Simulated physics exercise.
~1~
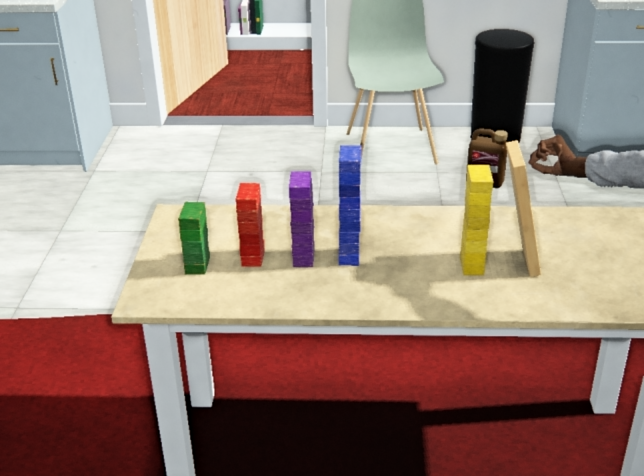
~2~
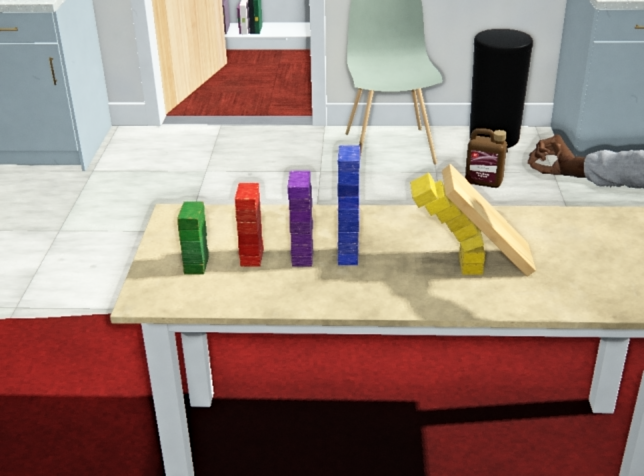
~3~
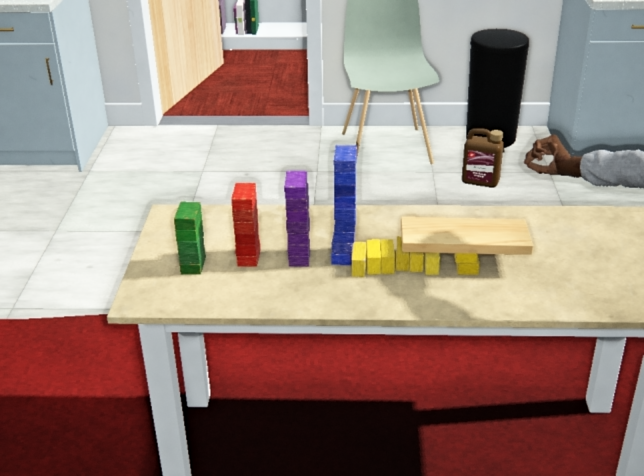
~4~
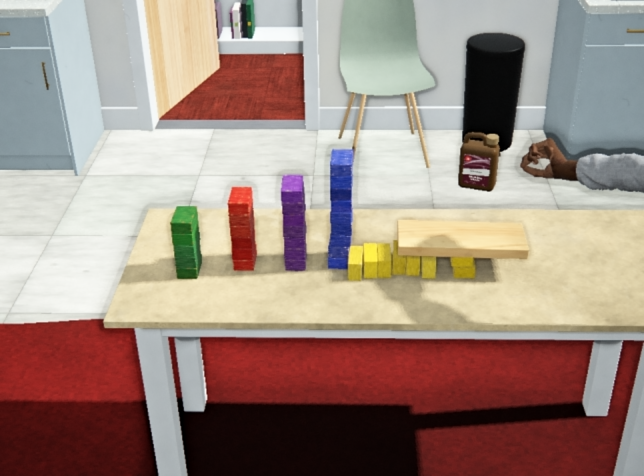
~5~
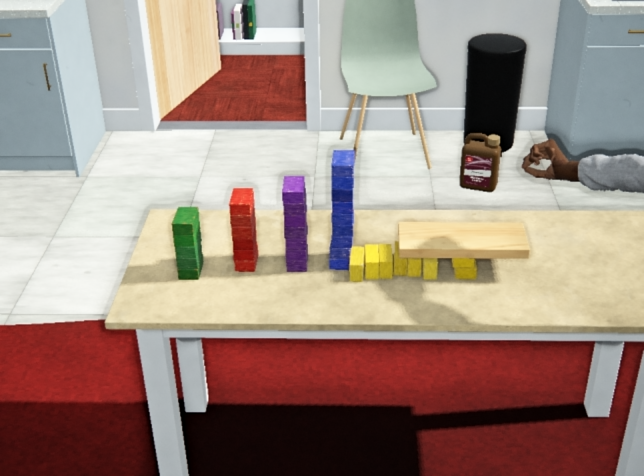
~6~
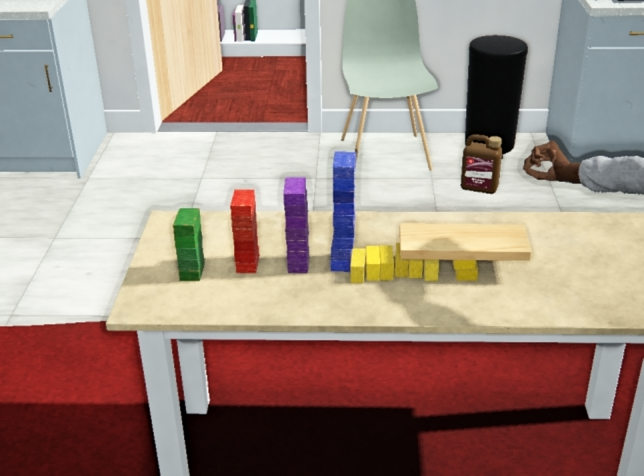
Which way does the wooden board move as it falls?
The board moves to the left, toward the column of yellow blocks.
